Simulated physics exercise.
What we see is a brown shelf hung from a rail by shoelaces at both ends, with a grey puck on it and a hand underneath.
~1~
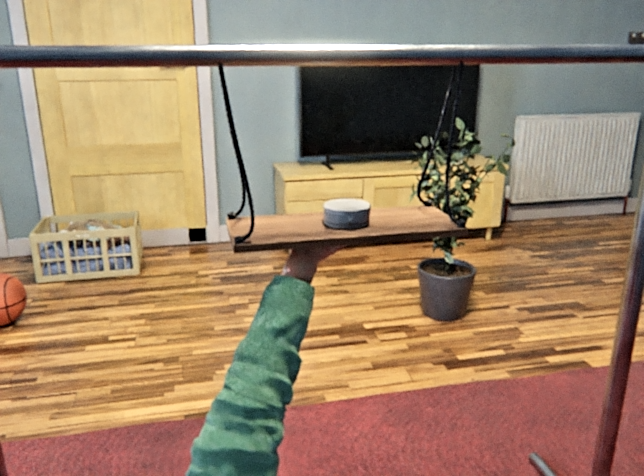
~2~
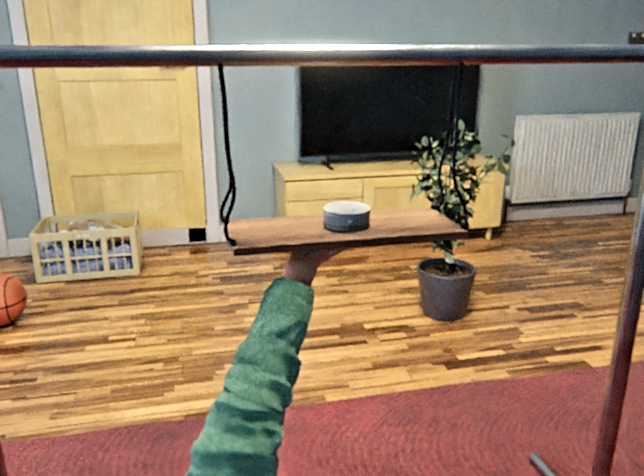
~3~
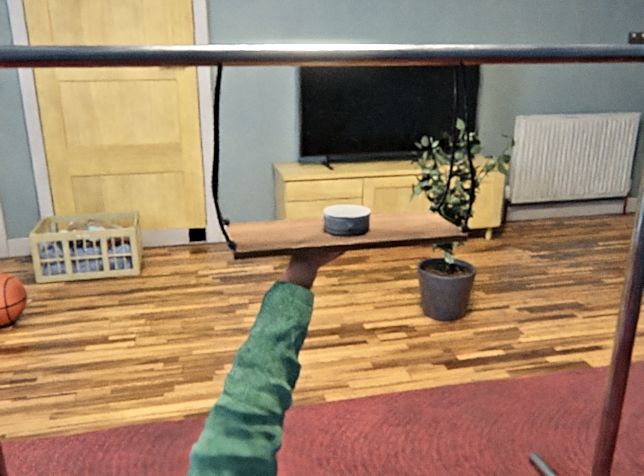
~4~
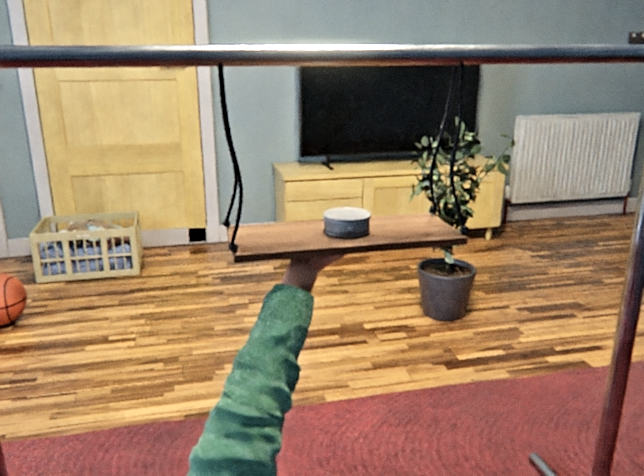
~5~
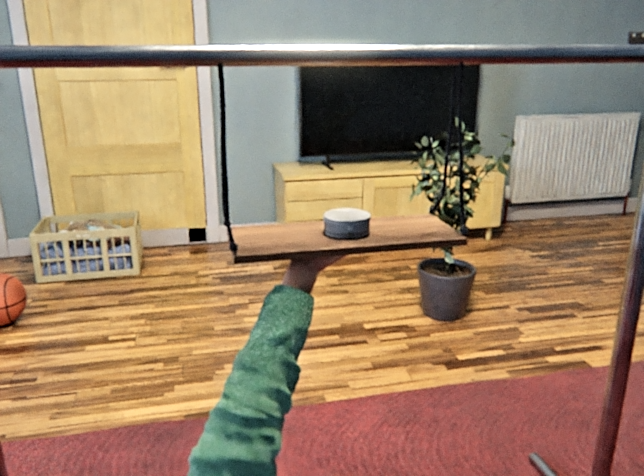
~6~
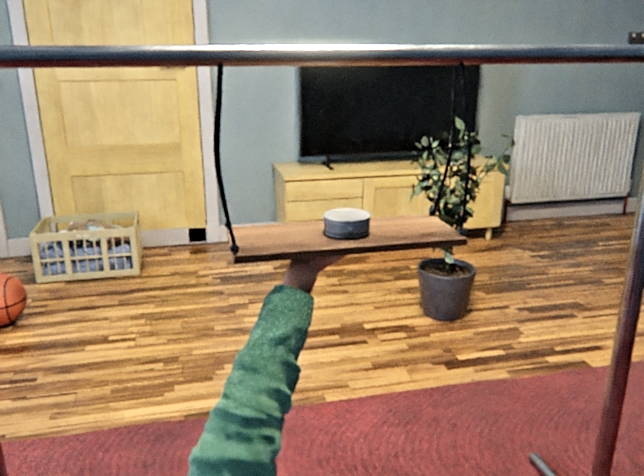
In a room with a wood floor, a green-sleeved arm holds a hand under a brown shelf hung by dark laces from a metal rail, a grey puck on top. The shelf and puck sink very slightly with the hand, while the slack, bowed laces sway and draw almost straight.
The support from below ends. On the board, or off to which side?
Outcome: The grey puck remains aboard.
Then, 0.36 s past the final frame, board level; puck on the board near (347, 226).
When it is over, board level; puck on the board near (347, 227). The grey puck keeps its place.
